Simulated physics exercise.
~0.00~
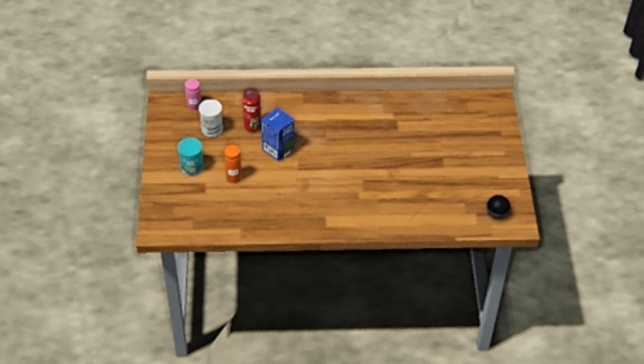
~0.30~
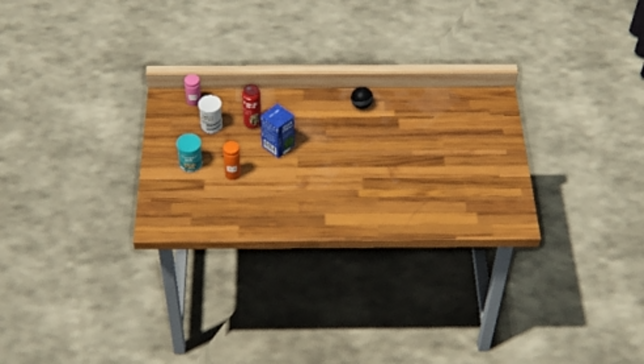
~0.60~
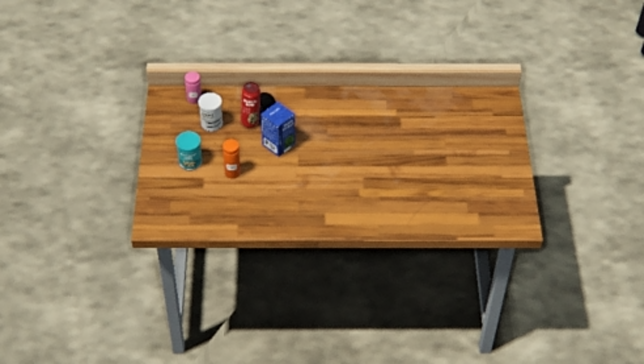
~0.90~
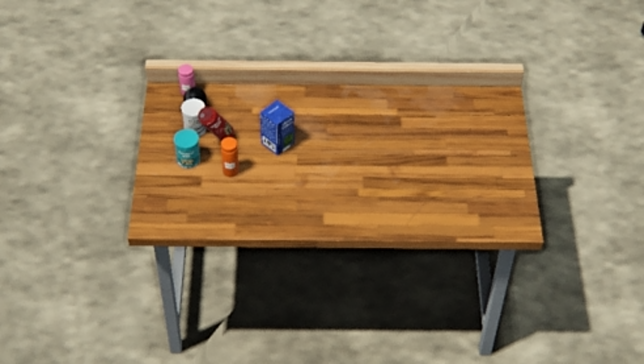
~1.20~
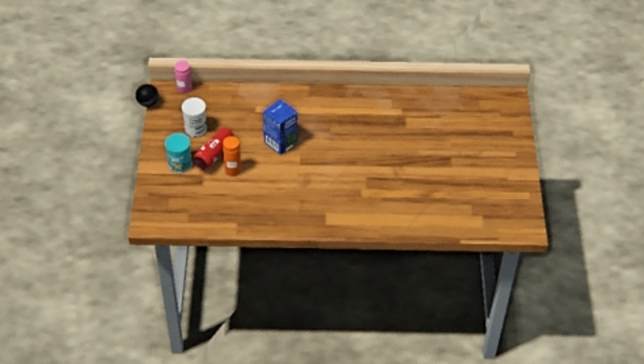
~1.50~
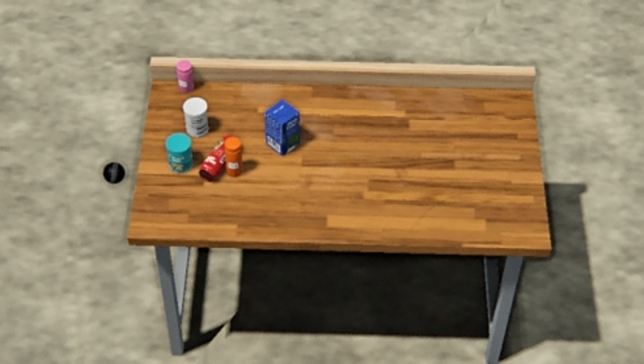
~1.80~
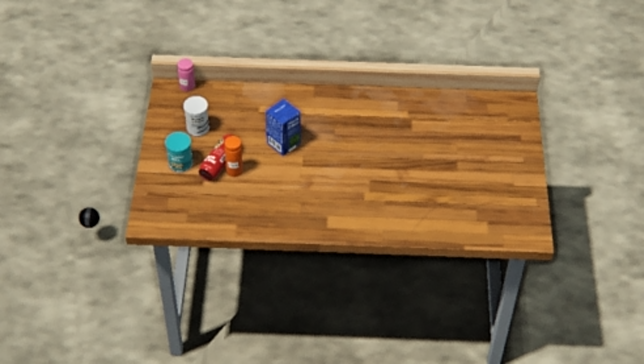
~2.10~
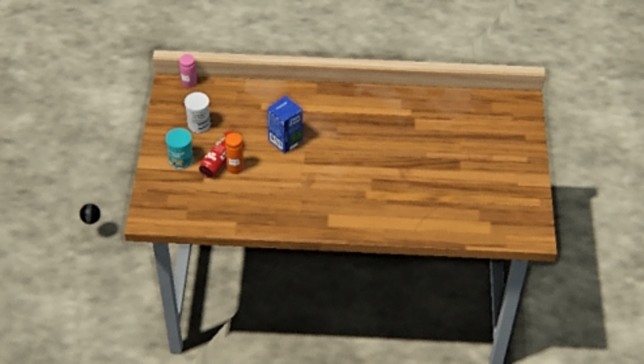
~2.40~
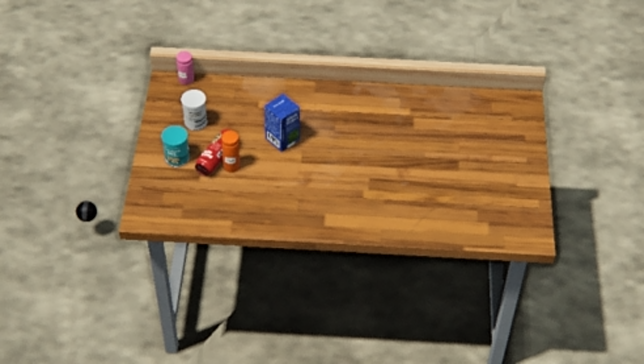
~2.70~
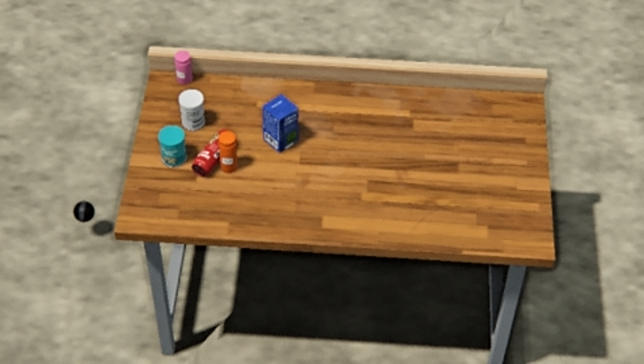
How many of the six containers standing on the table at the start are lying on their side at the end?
One of them, the red can, is lying on its side at the end.
